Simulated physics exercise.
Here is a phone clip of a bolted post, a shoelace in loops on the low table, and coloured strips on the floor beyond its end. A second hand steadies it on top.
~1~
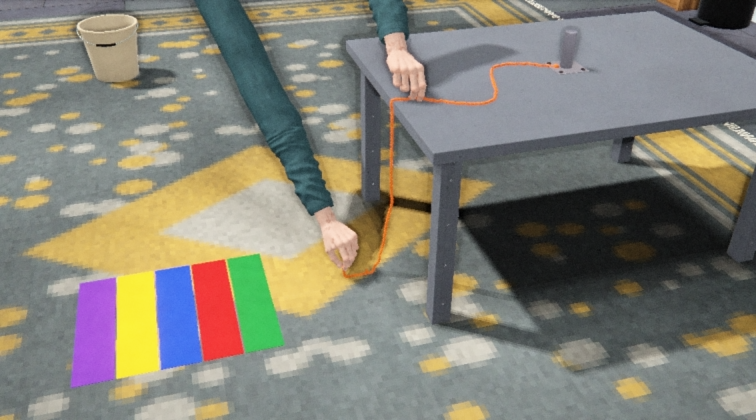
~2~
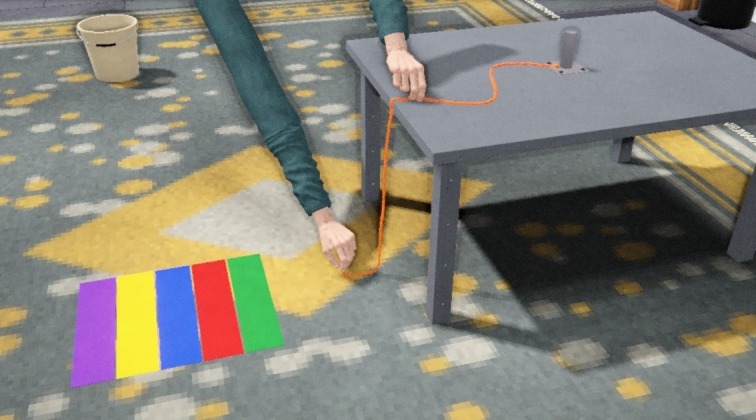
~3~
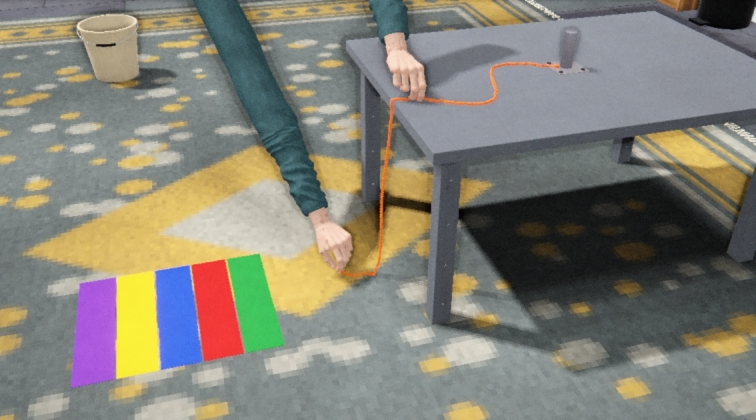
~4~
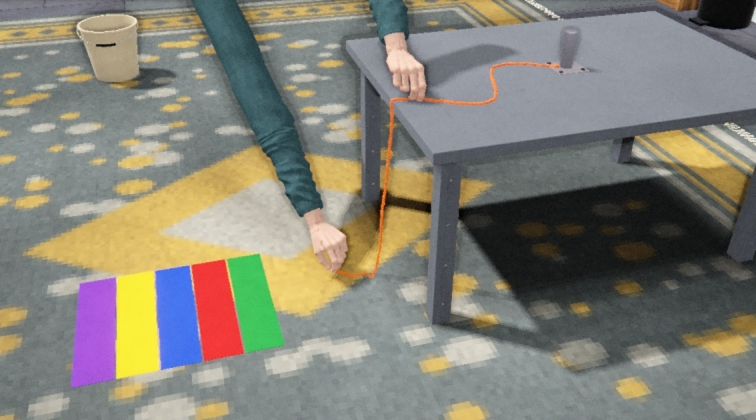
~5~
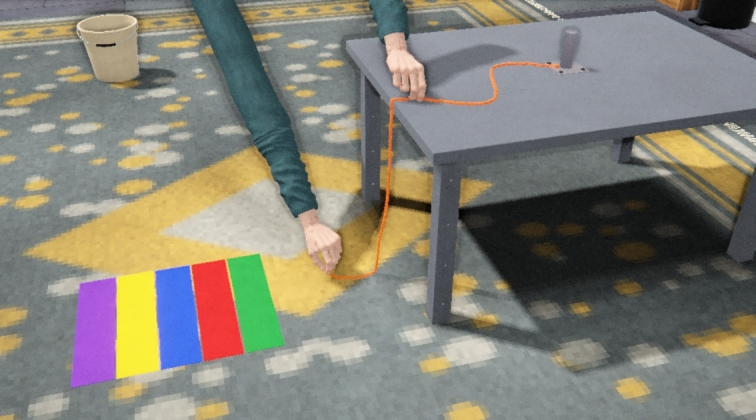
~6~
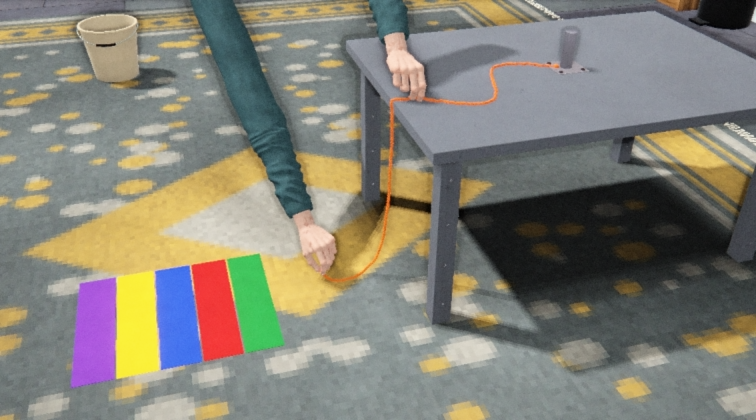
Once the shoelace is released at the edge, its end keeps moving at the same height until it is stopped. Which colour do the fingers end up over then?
They end up over the yellow strip.
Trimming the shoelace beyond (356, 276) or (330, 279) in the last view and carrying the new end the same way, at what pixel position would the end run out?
Around (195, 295) for the first cut and around (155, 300) for the second.
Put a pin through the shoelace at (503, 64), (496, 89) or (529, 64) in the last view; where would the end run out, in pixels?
Try by try, around (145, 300), (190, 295) and (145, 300).
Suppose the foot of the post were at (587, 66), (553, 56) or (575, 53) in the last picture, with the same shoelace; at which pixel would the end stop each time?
Close to (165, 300), (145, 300) and (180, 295) in that order.
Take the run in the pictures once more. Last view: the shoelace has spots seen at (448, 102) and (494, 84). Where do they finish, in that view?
At (379, 109), then (458, 85).
Soon after, end near (192, 294); over blue.
After that, end near (155, 300); over blue.
At the stop, end near (134, 304); over yellow. Over yellow.
